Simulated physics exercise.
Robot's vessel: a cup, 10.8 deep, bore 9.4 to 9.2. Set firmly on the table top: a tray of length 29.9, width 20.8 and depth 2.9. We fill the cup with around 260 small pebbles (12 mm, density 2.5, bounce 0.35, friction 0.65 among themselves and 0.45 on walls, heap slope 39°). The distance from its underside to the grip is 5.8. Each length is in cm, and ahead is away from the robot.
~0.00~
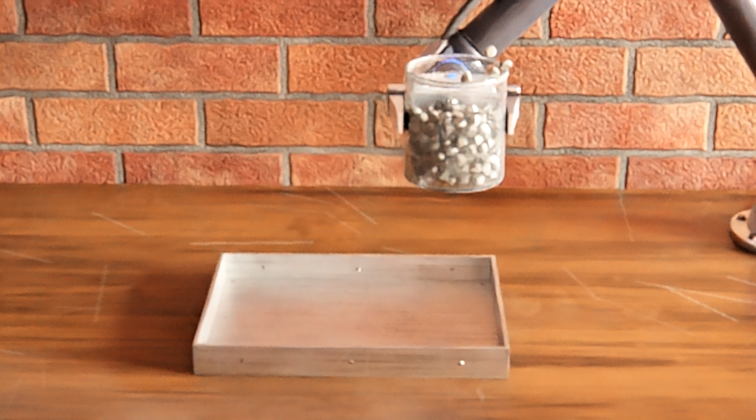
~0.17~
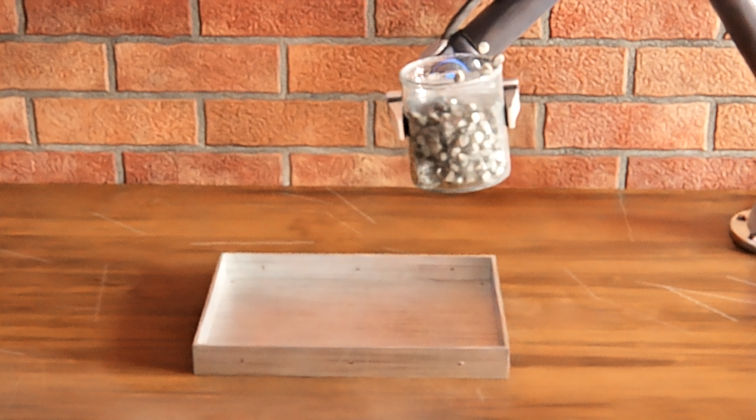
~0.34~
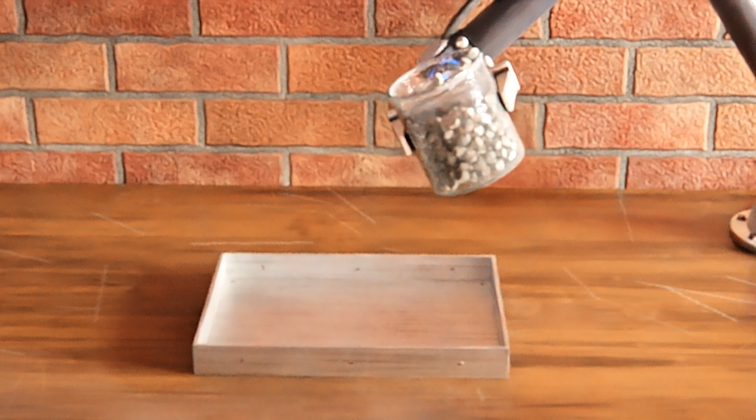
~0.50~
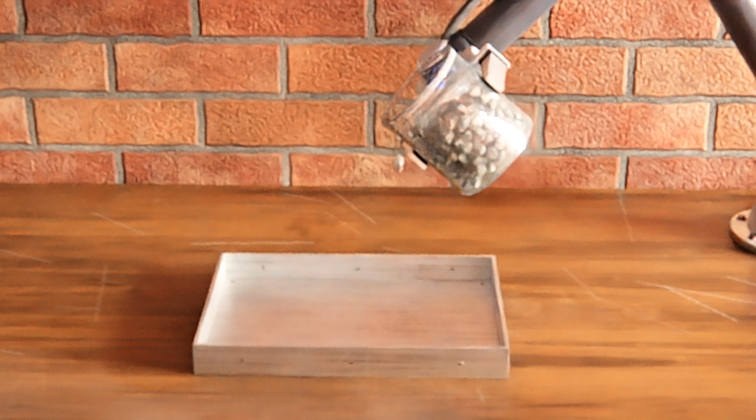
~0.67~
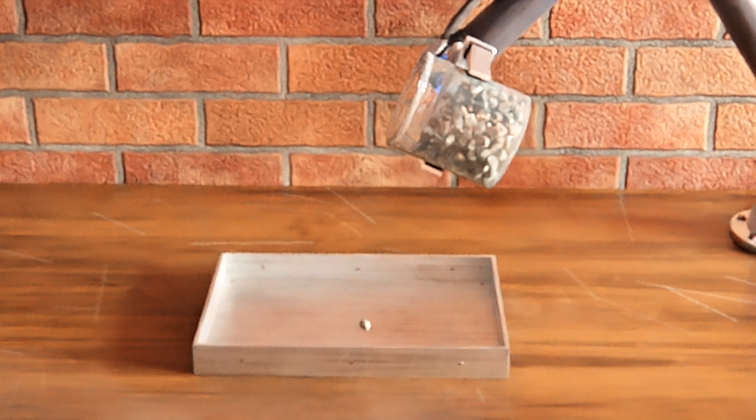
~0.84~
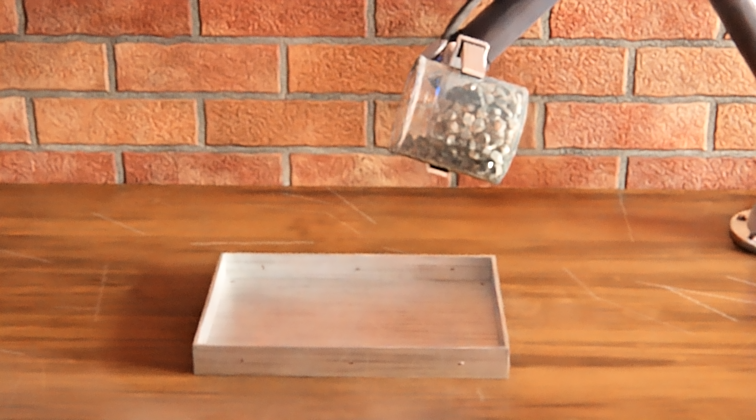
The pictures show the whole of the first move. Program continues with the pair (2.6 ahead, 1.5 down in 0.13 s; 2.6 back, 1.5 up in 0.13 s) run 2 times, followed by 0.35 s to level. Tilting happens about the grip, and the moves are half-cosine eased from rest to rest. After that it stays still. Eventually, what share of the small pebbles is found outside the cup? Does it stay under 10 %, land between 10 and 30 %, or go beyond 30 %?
It stays under 10 %.
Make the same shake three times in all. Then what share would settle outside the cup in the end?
In that case it would be near 5 percent.
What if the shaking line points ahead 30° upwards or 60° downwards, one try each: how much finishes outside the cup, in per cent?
Estimates, in order: 15 % then 0 %.
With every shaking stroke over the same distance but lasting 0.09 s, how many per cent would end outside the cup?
I'd expect some 5 per cent.
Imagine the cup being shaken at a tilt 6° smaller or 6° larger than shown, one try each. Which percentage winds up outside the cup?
I'd say close to 0 and 5 per cent, in that order.
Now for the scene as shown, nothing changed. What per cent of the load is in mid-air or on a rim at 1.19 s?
About 1 %.
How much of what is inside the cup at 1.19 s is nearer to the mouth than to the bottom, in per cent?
Some 30 percent is in that half.
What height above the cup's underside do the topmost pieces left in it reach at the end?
I'd say close to 10.0 cm.
After 1.19 s, tilted 73° forward, highest piece 24 above the table; 261 in the cup, 1 in the tray, 3 in flight or on a rim.
After 1.54 s, tilted 36° forward, highest piece 25 above the table; 258 in the cup, 7 in the tray.
After 1.91 s, level, highest piece 27 above the table; 258 in the cup, 7 in the tray.
After 2.96 s, level, highest piece 27 above the table; 258 in the cup, 7 in the tray.
At rest, 258 in the cup, 7 in the tray. That is 3 % outside the cup.
